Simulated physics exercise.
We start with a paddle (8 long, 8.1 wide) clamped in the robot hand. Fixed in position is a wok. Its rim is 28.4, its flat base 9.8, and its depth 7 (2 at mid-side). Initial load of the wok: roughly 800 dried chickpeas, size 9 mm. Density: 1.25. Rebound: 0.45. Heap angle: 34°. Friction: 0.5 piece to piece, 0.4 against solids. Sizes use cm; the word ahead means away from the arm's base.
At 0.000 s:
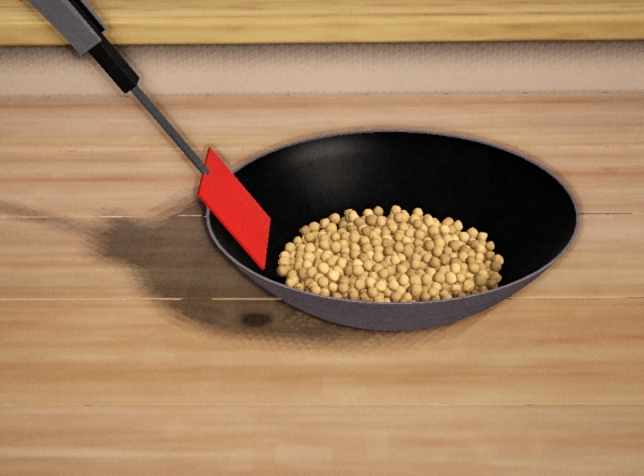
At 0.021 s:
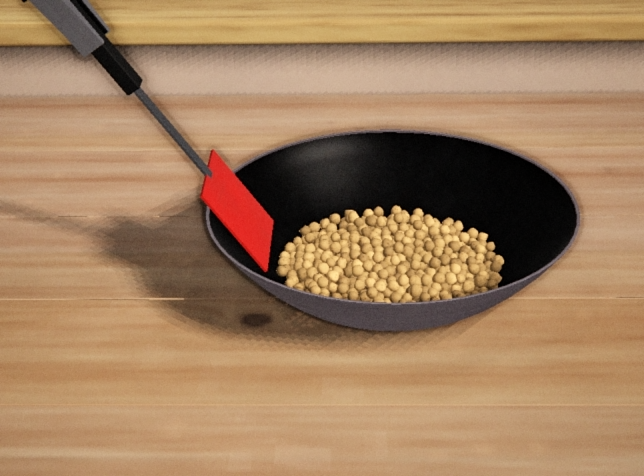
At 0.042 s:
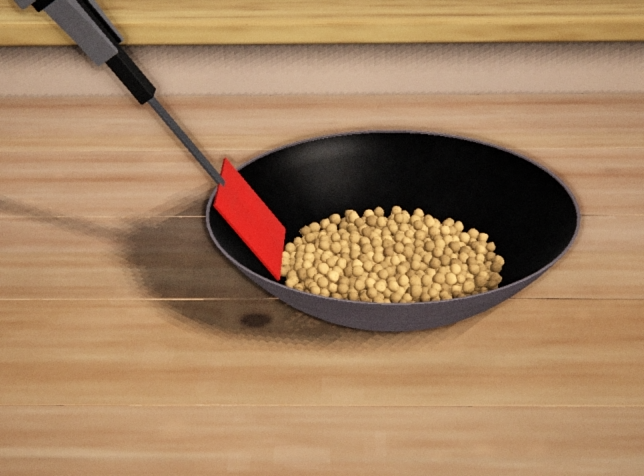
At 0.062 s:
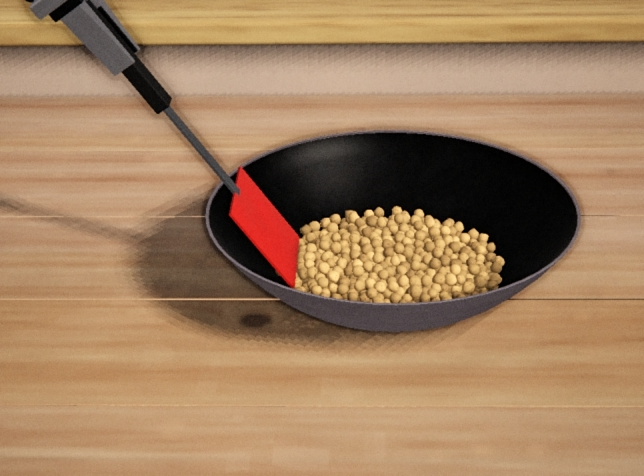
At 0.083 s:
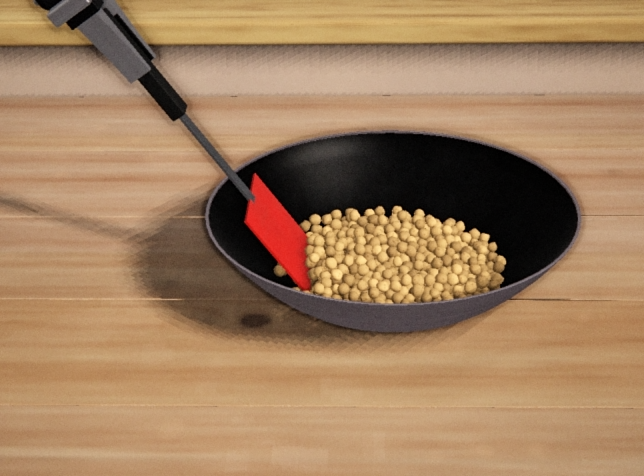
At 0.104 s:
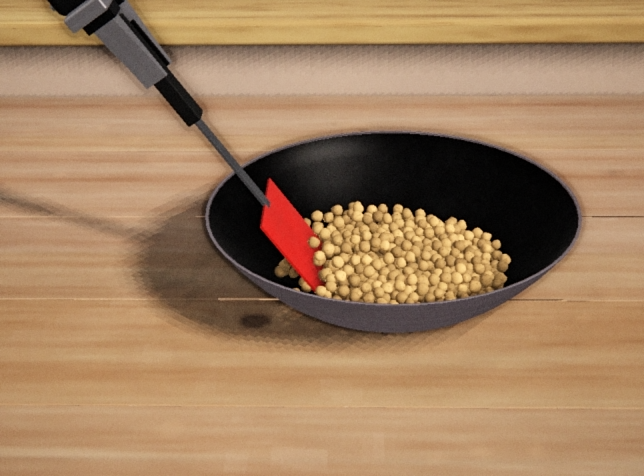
A robot arm reaches in from the upper left over a pale wooden surface, seen from above at an angle. It holds a red paddle at the left side of a wide black wok, where tan chickpeas lie heaped. The paddle barely moves at first, then slides right and slightly down into the heap, nudging the nearest chickpeas, while the wok and camera stay still.
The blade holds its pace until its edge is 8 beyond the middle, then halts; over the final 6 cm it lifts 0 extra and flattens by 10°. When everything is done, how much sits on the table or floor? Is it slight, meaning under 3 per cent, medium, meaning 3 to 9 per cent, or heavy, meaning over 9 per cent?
It is slight, under 3 per cent.
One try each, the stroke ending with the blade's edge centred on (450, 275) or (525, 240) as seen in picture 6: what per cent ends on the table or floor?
Around 0 per cent for the first try and 15 per cent for the second.
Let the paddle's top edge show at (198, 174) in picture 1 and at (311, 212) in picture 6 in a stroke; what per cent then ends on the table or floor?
15 per cent.
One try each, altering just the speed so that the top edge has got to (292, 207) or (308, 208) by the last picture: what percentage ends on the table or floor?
Estimates: About 5 %, about 10 %.
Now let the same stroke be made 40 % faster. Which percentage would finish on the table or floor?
Approx. 5 per cent.
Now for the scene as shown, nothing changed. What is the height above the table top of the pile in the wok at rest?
About 8.0 cm above the table.
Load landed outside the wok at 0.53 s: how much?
That would be near 0 per cent, give or take.
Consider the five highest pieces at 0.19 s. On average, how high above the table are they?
About 4 cm.
By 0.19 s, sloping 55°, highest piece 4 above the table; 799 in the wok.
By 0.28 s, sloping 51°, highest piece 6 above the table; 799 in the wok.
By 0.53 s, sloping 45°, highest piece 8 above the table; 795 in the wok, 4 on the table or floor.
By 1.58 s, sloping 45°, highest piece 7 above the table; 794 in the wok, 5 on the table or floor.
Final count, 794 in the wok, 5 on the table or floor. That is 1 % on the table or floor.
